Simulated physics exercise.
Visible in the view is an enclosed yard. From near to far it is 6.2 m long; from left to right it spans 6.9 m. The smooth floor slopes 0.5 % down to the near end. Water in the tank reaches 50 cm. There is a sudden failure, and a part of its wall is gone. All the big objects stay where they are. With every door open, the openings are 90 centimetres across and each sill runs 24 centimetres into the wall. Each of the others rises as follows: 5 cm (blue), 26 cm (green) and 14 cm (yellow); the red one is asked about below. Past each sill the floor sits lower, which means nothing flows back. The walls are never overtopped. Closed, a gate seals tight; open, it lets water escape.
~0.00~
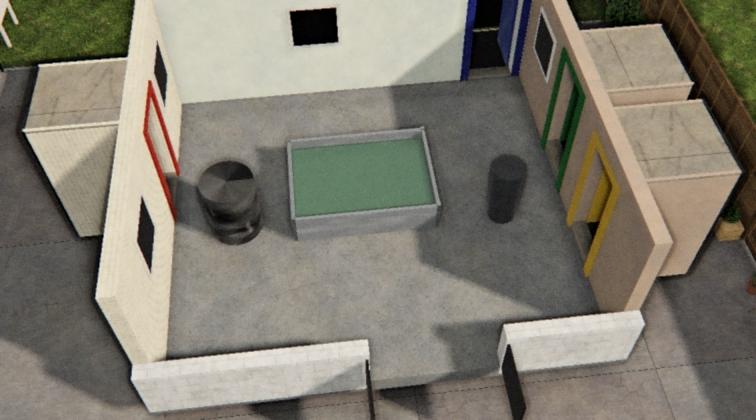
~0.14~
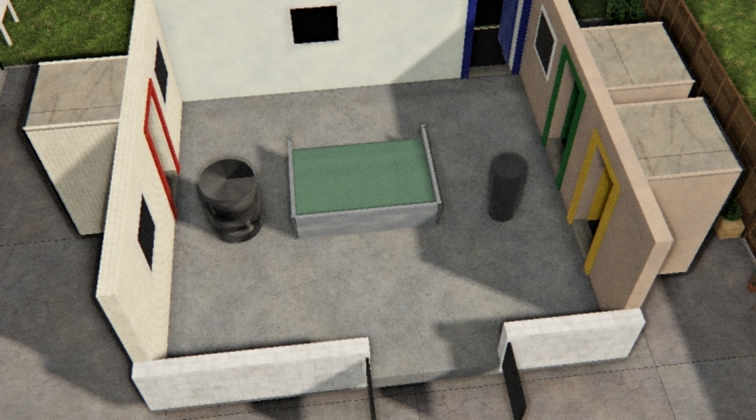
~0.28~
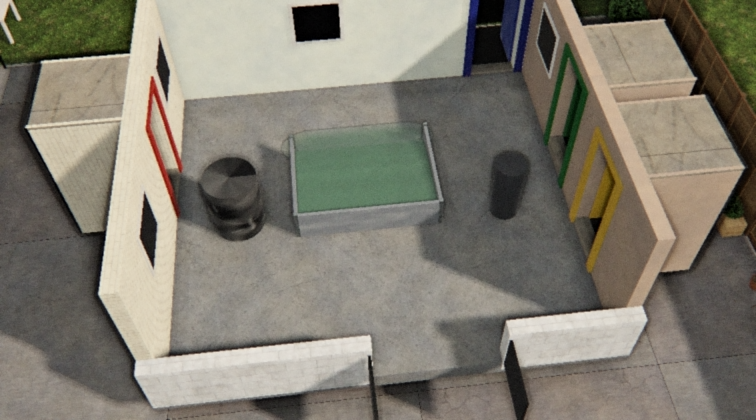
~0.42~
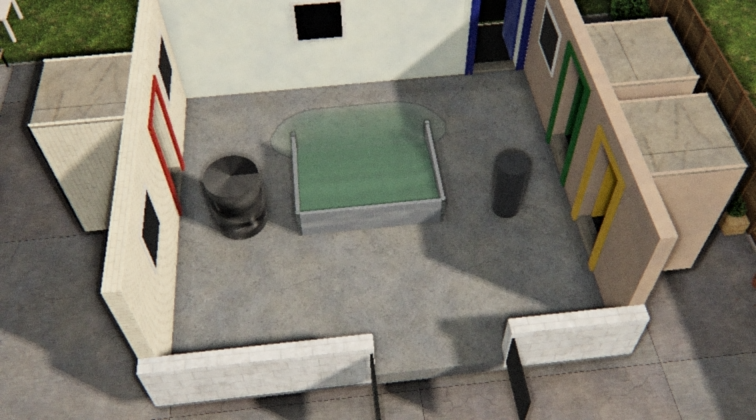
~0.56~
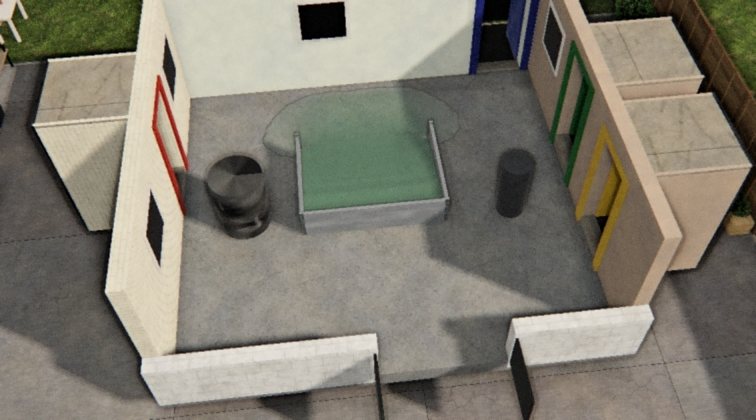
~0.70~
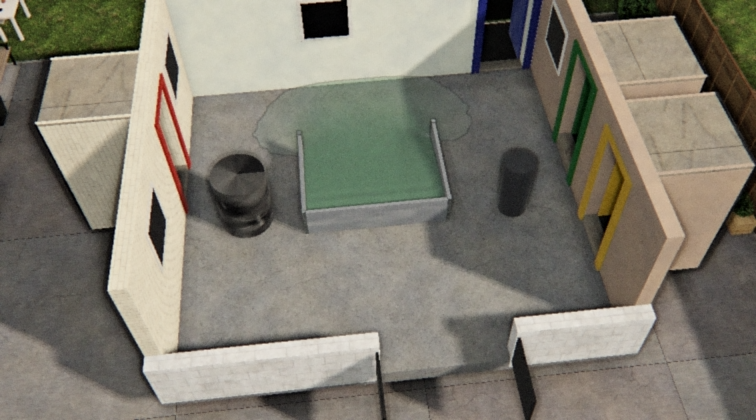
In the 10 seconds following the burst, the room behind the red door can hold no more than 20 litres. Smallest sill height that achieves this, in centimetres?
6 cm.
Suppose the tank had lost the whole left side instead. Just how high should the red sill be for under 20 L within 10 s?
A height of around 21 cm.
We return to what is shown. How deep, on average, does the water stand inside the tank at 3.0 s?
Near 11 cm, averaged.
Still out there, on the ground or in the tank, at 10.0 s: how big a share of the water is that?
About 92 %.
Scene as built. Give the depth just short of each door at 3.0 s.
Door by door, in centimetres - blue 13, green 2, yellow 0, red 5.
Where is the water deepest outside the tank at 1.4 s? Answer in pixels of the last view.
(355, 91).
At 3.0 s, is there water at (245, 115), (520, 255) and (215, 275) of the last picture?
In the order asked: Soaked, untouched, untouched.
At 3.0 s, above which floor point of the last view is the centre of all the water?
Centre estimate: (363, 125) px, approximately.
After 1.4 s water covers 20 % of the floor, deepest (36 cm) near (355, 91); it has not reached the red door.
After 3.0 s water covers 35 % of the floor, deepest (28 cm) near (202, 104); 5 cm at the red door, 0 litres in over its 14 cm sill.
After 10.0 s water covers 95 % of the floor, deepest (8 cm) near (432, 332); 6 cm at the red door, 0 litres in over its 14 cm sill.
At the red door as built, the water arrived by 2.8 s and peaked near 10 cm at 4.2 s.
Run again over the same 10 s with other heights there, 33 litres in over 5 cm, 12 litres over 7 cm. The limit of 20 litres is kept from about 6 cm up.
